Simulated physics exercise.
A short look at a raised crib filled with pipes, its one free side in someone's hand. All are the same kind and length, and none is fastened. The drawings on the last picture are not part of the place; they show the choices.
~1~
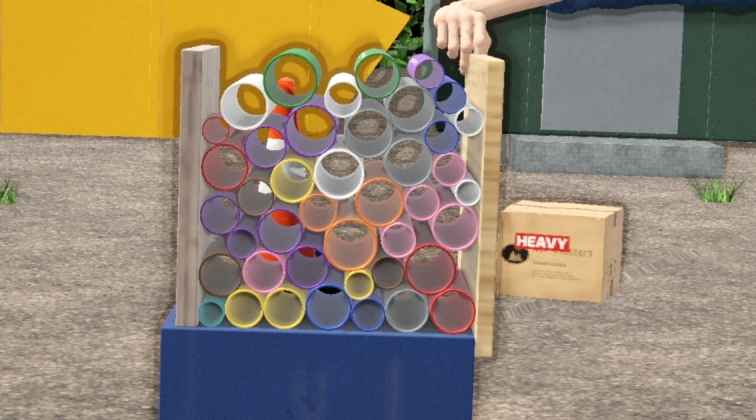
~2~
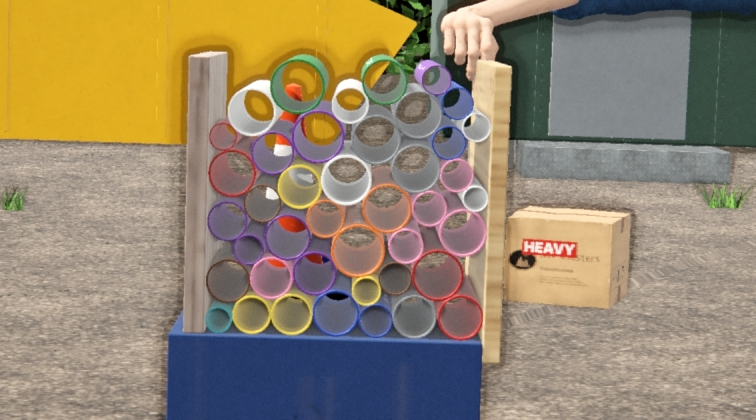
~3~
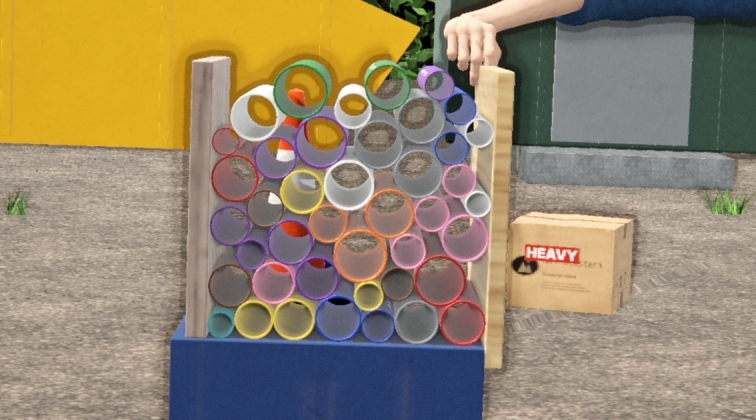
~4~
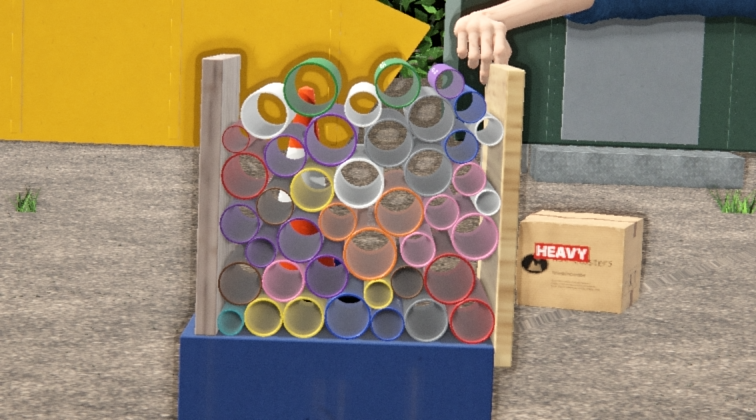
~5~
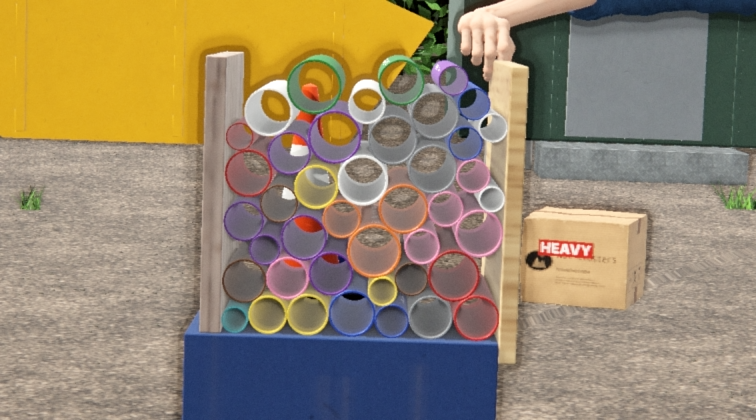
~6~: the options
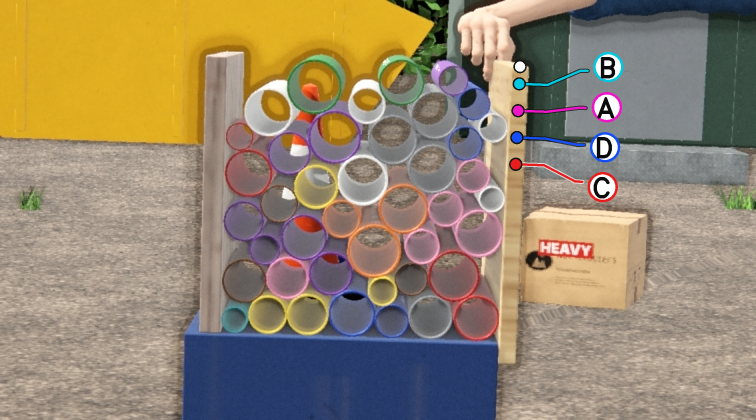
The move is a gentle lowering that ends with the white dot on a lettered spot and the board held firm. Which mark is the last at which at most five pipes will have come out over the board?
Down to C.
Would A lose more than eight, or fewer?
It loses fewer than eight.
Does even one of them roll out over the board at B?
No.
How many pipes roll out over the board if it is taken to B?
With B, none.
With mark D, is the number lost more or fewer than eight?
It loses fewer than eight.
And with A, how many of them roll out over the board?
It comes to none.
On the marked copy, A at (518, 111); B at (519, 84); C at (515, 164); D at (517, 138); the white dot at (520, 66).
With C. Early on, top of the board (509, 116).
Further on, top of the board (506, 164).
At the end, top of the board (506, 164), two out over the board.
As for the rest, A none out over the board; B none out over the board; D none out over the board.
